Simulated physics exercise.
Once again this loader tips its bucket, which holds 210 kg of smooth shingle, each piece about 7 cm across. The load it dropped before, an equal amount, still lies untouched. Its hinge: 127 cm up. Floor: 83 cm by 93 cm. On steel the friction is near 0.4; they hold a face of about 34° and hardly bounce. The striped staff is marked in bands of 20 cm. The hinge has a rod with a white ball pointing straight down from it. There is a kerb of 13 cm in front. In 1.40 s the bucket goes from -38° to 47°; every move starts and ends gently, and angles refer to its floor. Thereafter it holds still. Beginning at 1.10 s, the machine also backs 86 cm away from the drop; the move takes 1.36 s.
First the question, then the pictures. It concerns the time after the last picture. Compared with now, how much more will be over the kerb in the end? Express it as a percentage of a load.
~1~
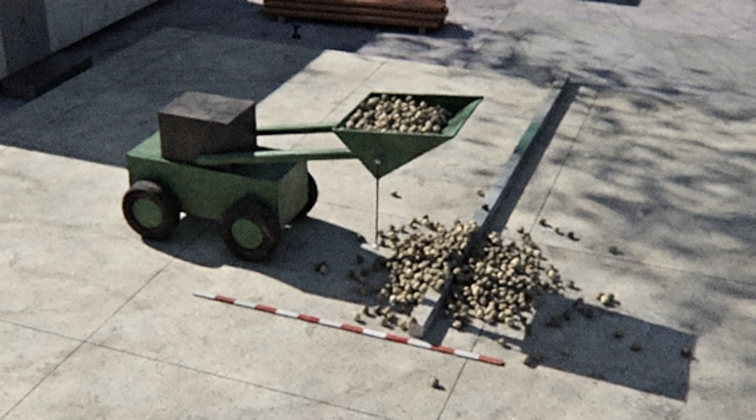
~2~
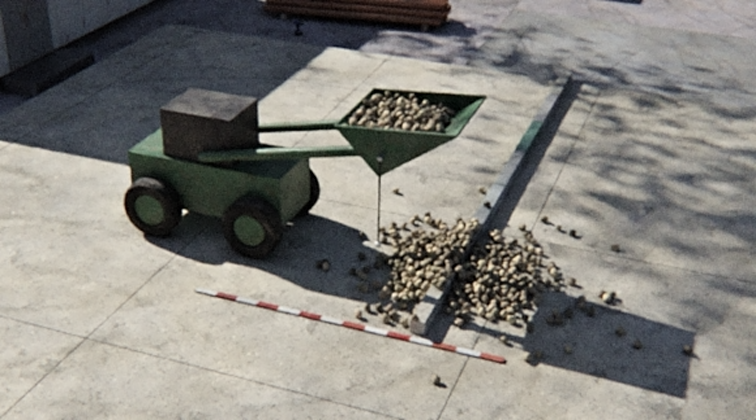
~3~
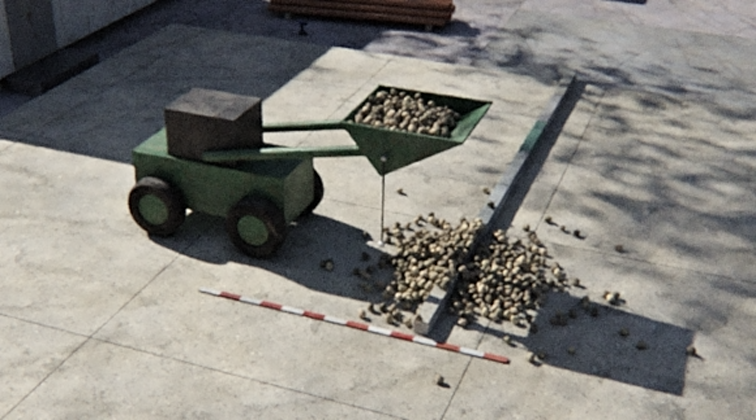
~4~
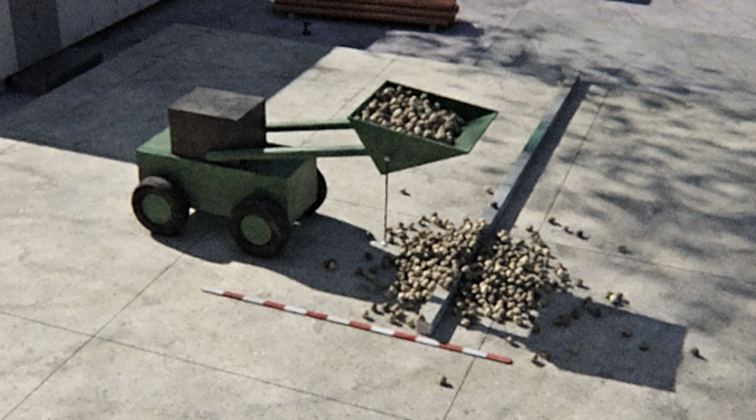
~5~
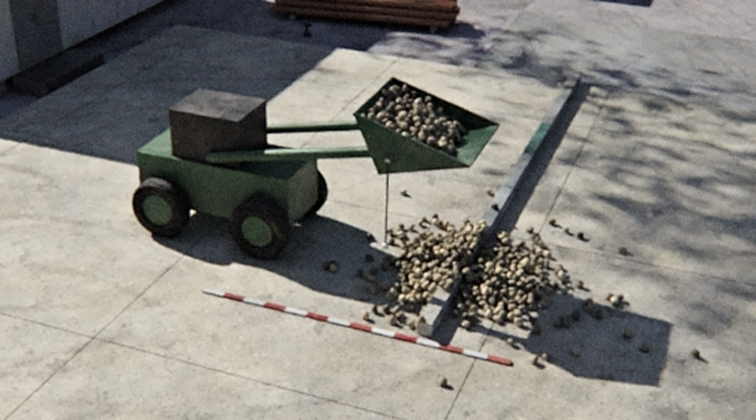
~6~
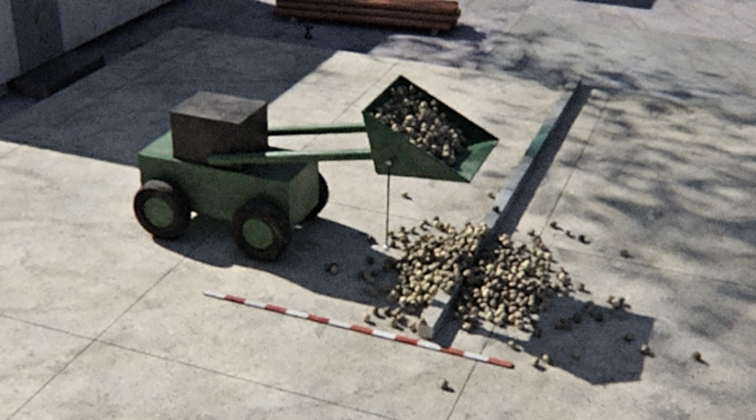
Close to 65 parts in a hundred.
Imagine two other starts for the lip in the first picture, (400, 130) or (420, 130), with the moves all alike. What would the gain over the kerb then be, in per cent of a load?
Case one about 5 %, case two about 20 %.
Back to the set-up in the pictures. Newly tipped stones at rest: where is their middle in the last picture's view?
Around (484, 271).
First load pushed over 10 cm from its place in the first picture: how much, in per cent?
Roughly 20 percent.
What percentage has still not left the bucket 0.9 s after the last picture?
I'd say about 10 per cent.
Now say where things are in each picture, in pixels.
In the first picture, lip at (454, 137), floor tilted -38°, highest stones at (411, 111). The earlier load is highest near (455, 250), 21 cm above ground level, 56 % on this side of the kerb, 44 % over the kerb.
In the second picture, the bucket is at -36°, its lip at (457, 137); the top of the load is at (404, 107).
In the third picture, the bucket is at -32°, its lip at (463, 143); the top of the load is at (396, 100).
In the fourth picture, the bucket is at -24°, its lip at (468, 153); the top of the load is at (392, 97).
In the fifth picture, the bucket is at -15°, its lip at (470, 167); the top of the load is at (393, 96).
In the sixth picture, the bucket is at -5°, its lip at (470, 183); the top of the load is at (401, 95).
Then, 0.5 s after the last picture the floor is at 34°; in per cent of one load, 98 in the bucket, 59 on this side of the kerb, 44 over the kerb; the foremost stones are at (630, 312).
Then, 0.9 s after the last picture the floor is at 47°; in per cent of one load, 11 in the bucket, 103 on this side of the kerb, 86 over the kerb; the foremost stones are at (630, 312).
Then, 2.3 s after the last picture the floor is at 47°; in per cent of one load, 0 in the bucket, 91 on this side of the kerb, 109 over the kerb; the foremost stones are at (635, 306).
Then, 4.8 s after the last picture the floor is at 47°; in per cent of one load, 0 in the bucket, 91 on this side of the kerb, 109 over the kerb; the foremost stones are at (635, 306). Net gain over the kerb, 65.
